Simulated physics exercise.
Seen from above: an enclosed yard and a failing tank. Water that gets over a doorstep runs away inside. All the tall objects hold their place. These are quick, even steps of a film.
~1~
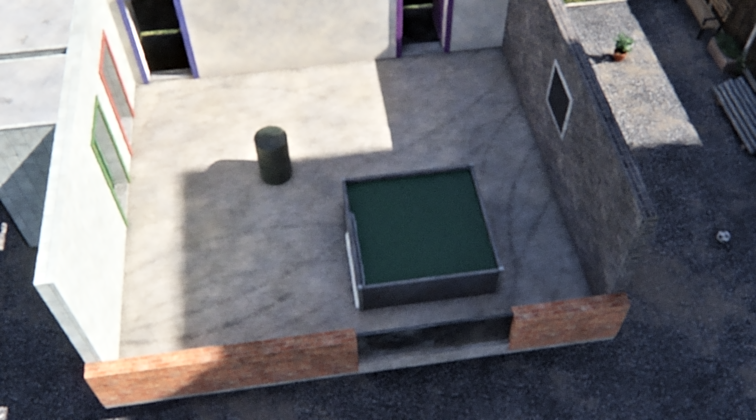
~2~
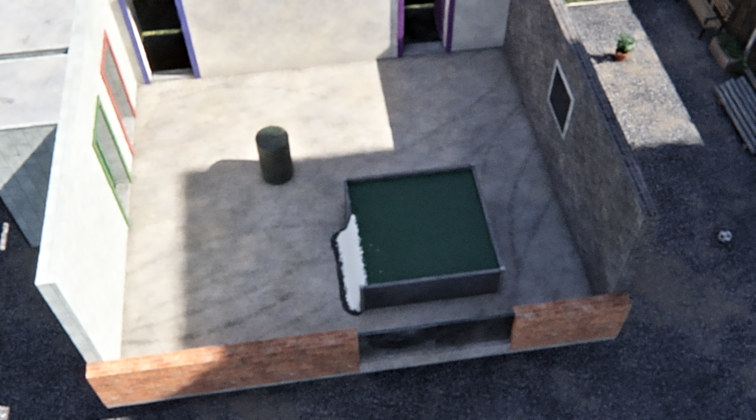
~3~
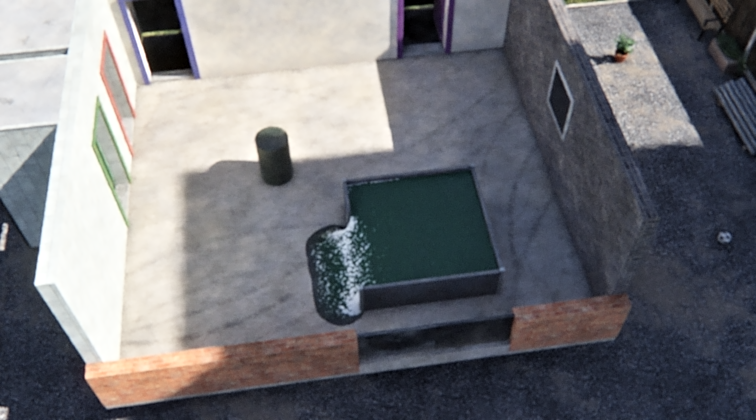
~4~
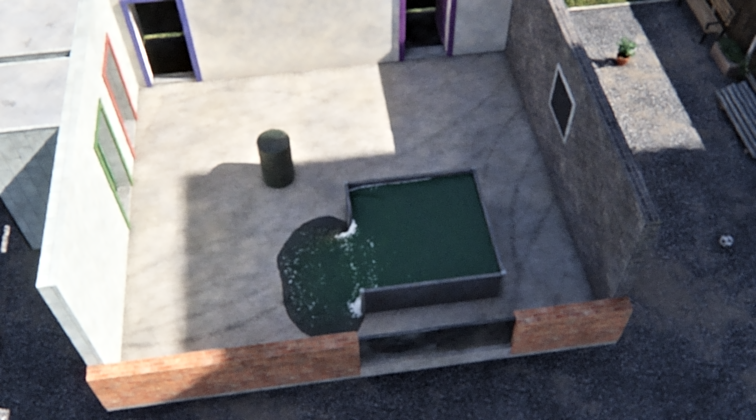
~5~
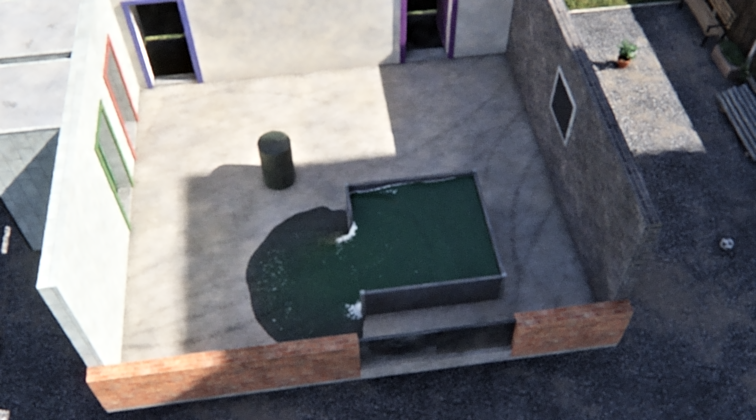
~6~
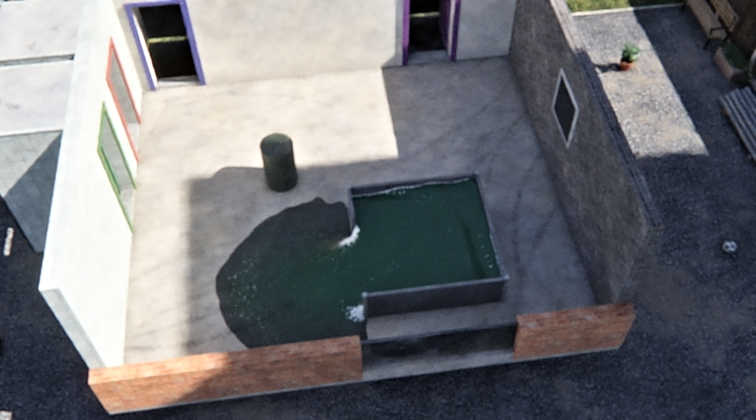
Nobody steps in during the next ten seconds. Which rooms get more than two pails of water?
One by one: The green door floods; the red door floods; the purple door holds within the limit; the blue door floods.
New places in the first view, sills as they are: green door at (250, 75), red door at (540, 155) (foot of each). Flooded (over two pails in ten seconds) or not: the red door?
Then: The red door stays under.
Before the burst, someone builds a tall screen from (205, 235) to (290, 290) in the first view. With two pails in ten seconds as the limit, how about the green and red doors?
Then: The green one holds, the red one passes that mark.
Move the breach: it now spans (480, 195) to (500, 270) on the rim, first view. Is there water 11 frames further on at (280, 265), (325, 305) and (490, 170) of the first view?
As listed: Clear, no water, flooded.
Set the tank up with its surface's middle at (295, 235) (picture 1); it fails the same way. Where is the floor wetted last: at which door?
It is the one in purple.
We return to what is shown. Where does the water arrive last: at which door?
Last comes the purple-painted one.
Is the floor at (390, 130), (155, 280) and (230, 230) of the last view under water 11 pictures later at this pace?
In turn: Dry, covered, flooded.
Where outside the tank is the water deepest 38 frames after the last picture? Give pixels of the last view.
Around (196, 91).
A moment on, water covers 25 % of the floor; the green door not reached, the red door not reached, the purple door not reached, the blue door not reached.
Next, water covers 30 % of the floor; the green door wet at the sill, nothing in, the red door not reached, the purple door not reached, the blue door not reached.
Then, water covers 35 % of the floor; the green door over two buckets in, the red door wet at the sill, nothing in, the purple door not reached, the blue door not reached.
Later, water covers 55 % of the floor; the green door over two buckets in, the red door under two buckets in, the purple door not reached, the blue door over two buckets in.
In the end, water covers 85 % of the floor; the green door over two buckets in, the red door over two buckets in, the purple door wet at the sill, nothing in, the blue door far over two buckets in.
